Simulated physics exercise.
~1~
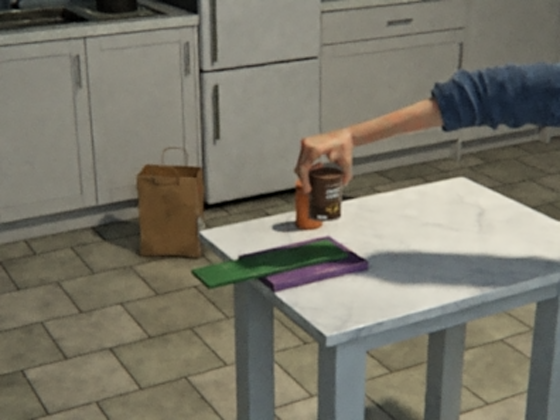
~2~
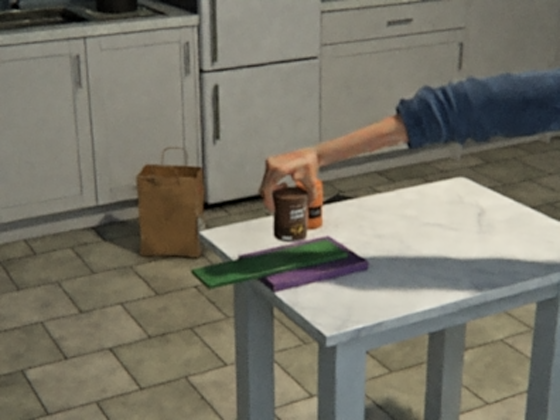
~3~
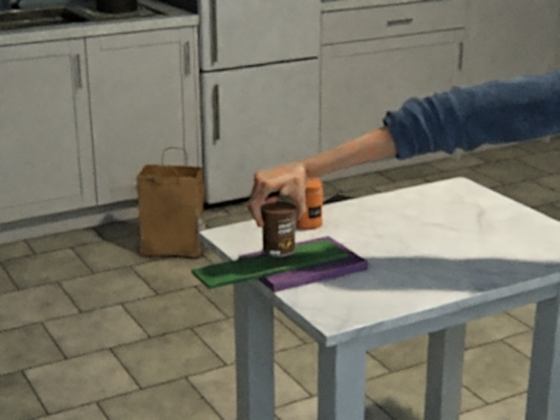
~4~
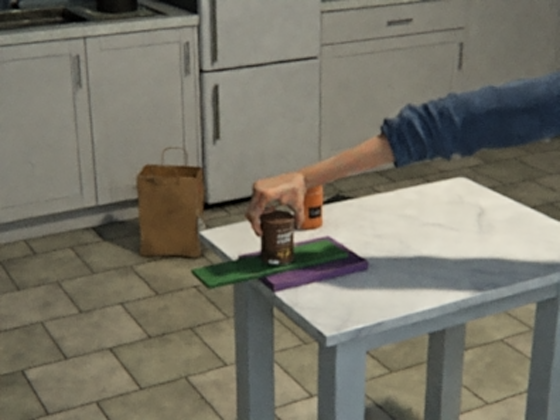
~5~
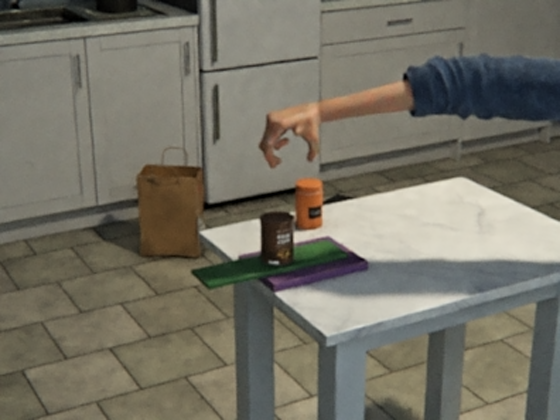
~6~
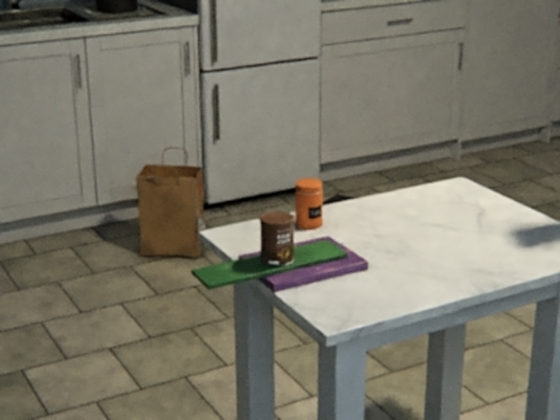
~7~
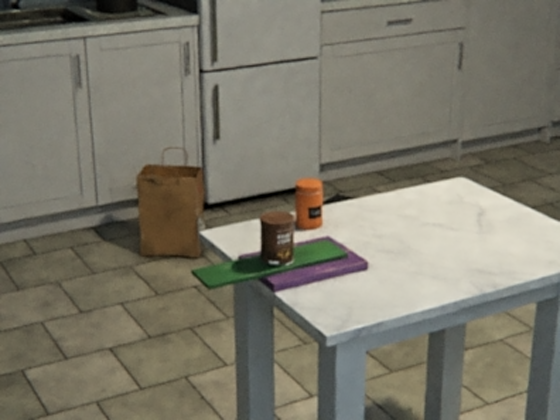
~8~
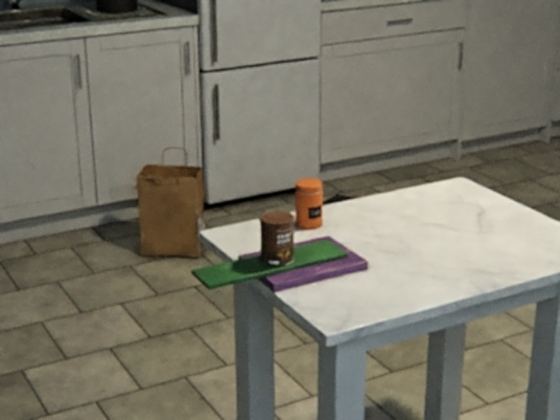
An arm in a blue sleeve reaches in from the right over a white marble-topped table in a kitchen, seen from slightly above, with pale cabinets and a brown paper bag on the tiled floor behind. At the table's near left corner, a green board lies partly over a purple slab and juts past the left edge, while an orange jar stands farther back. The hand carries a brown tin left and lowers it upright onto the green board. It lets go, lifts away and withdraws to the right. The tin stays standing, and the overhanging board remains balanced and still.
